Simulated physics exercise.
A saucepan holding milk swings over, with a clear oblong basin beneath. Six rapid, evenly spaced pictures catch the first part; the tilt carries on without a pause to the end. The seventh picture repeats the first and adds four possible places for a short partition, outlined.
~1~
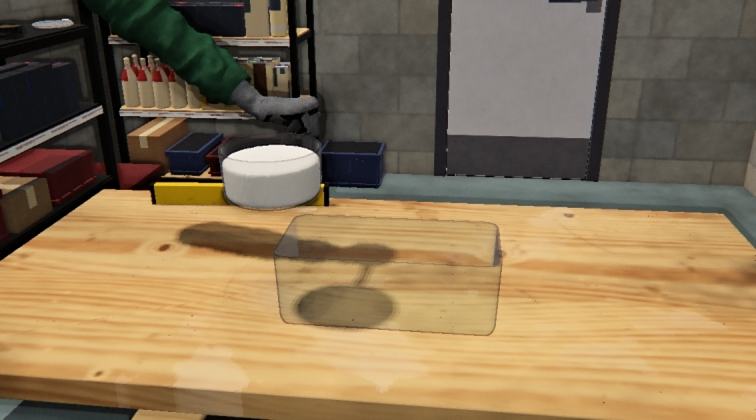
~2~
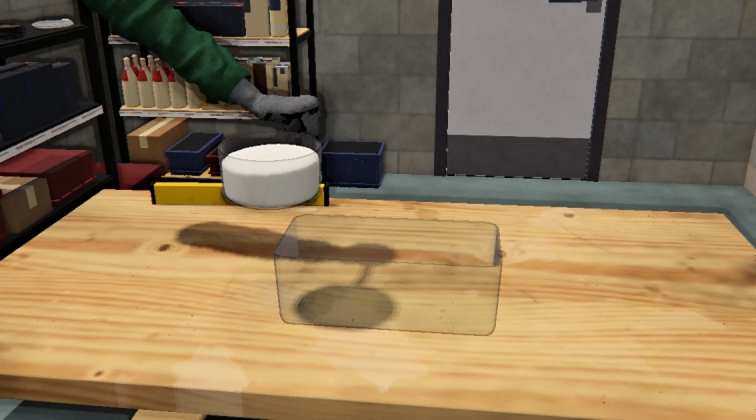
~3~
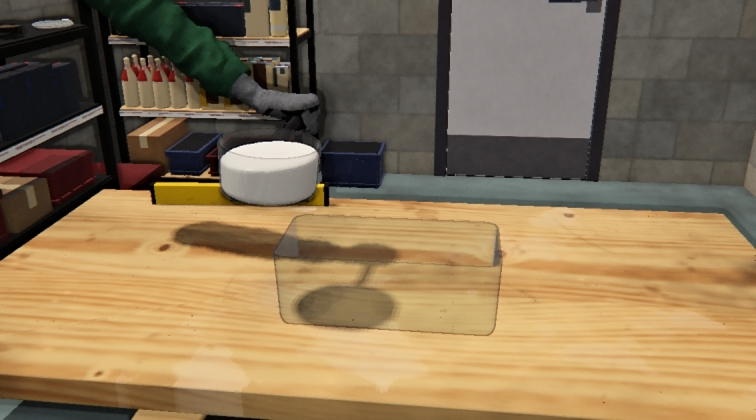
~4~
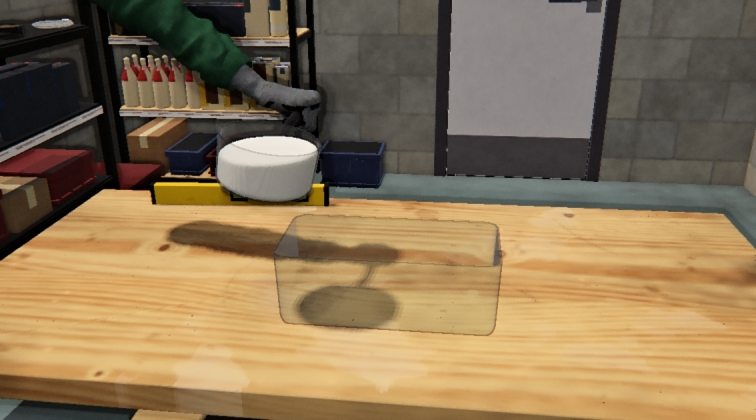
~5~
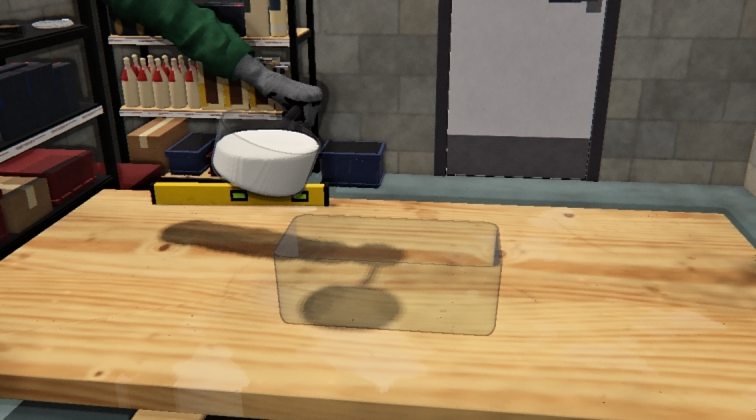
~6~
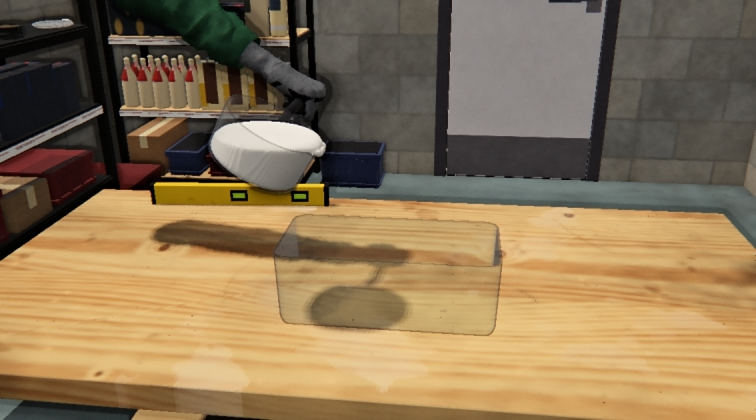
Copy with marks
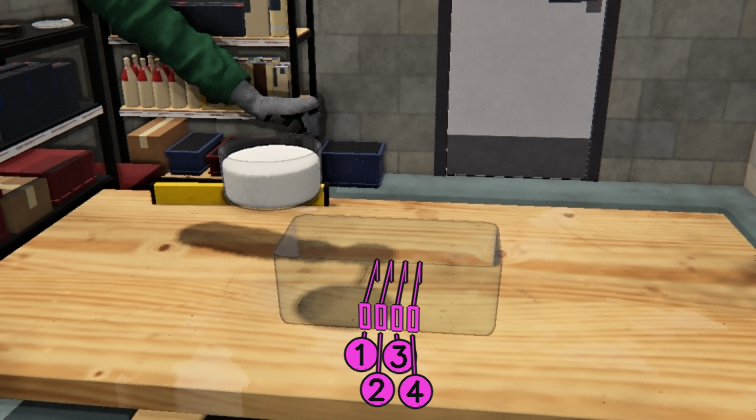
Gloved hand in a green sleeve tilting a clear saucepan of milk above an oblong basin, the milk just reaching the lip.
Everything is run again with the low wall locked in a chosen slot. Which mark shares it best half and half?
3 beats the others.
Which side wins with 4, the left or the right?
The left side.
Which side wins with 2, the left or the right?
More ends on the right.
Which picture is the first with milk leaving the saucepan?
In picture 6.
In magenta, 1 at (364, 332); 2 at (380, 333); 3 at (396, 334); 4 at (412, 335).
Choosing 1, about 12 % ends left of the wall and 87 % right of it.
Choosing 2, about 23 % ends left of the wall and 76 % right of it.
Choosing 3, about 49 % ends left of the wall and 50 % right of it.
Choosing 4, about 81 % ends left of the wall and 17 % right of it.
